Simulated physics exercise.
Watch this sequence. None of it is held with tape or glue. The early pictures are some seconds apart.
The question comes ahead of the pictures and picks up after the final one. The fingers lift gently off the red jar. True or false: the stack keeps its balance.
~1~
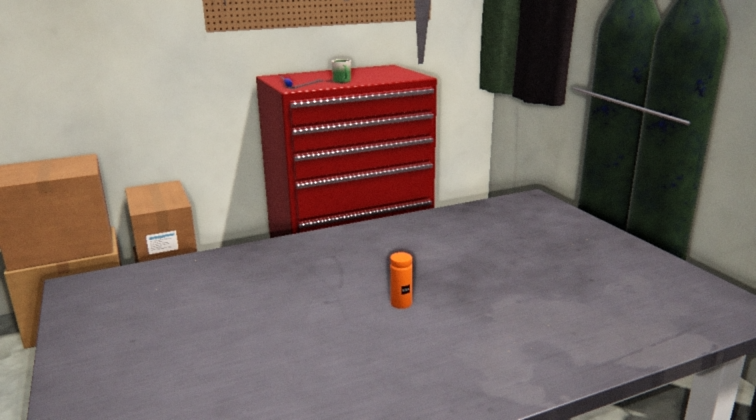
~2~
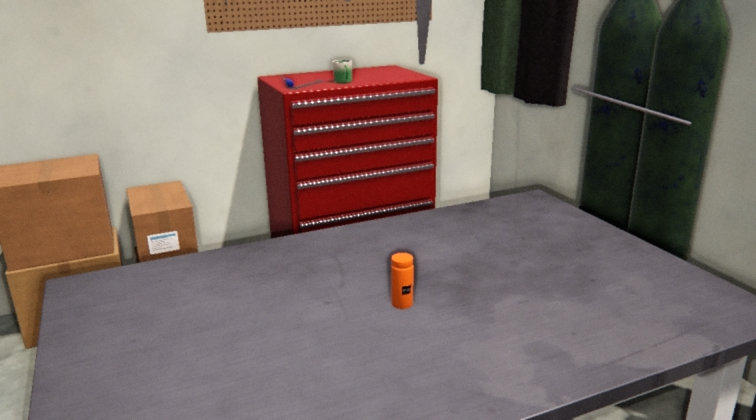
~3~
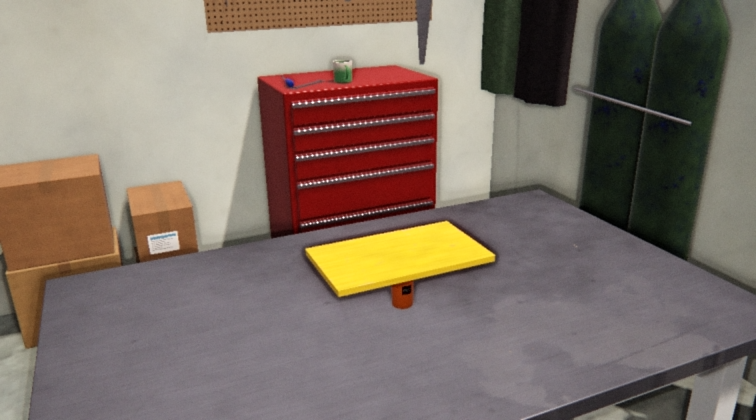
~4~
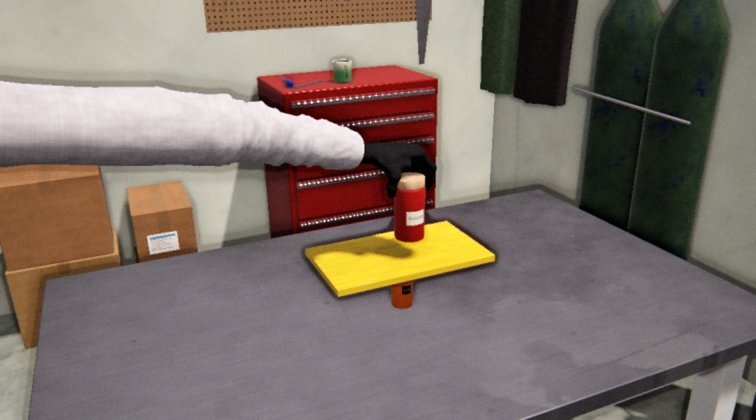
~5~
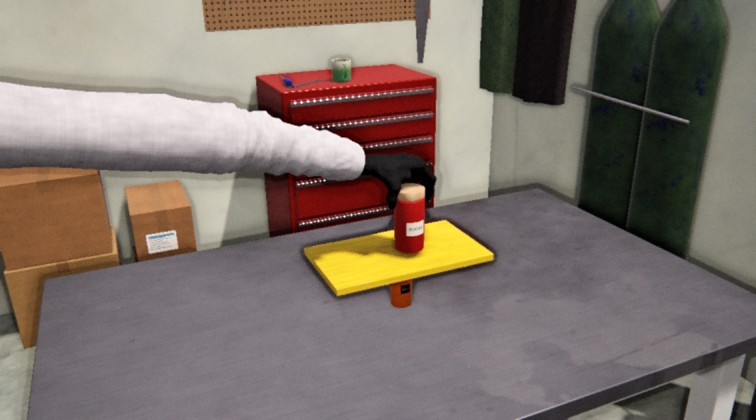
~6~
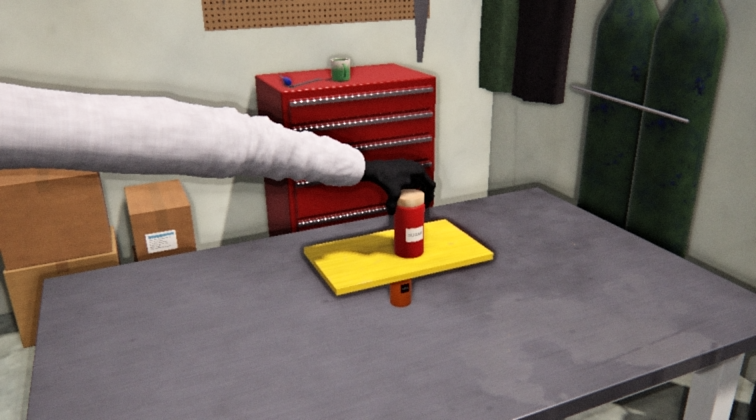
True.
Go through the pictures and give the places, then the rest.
In the first frame, the last thing is not in view yet.
In the second frame, the last thing is not in view yet.
In the third frame, the last thing is not in view yet; yellow board (399, 255).
The fourth frame shows on its way; red jar (409, 207); yellow board (399, 255).
The fifth frame shows on its way; red jar (409, 218); yellow board (397, 254).
The sixth frame shows in place under the hand; red jar (409, 224); yellow board (397, 253).
Then, 0.30 s on from there, no change.
Then, 1.00 s on from there, red jar resting near (409, 224).
In the end, all 3 unmoved. At the end, from the last picture's camera, red jar near (409, 224). The stack holds.
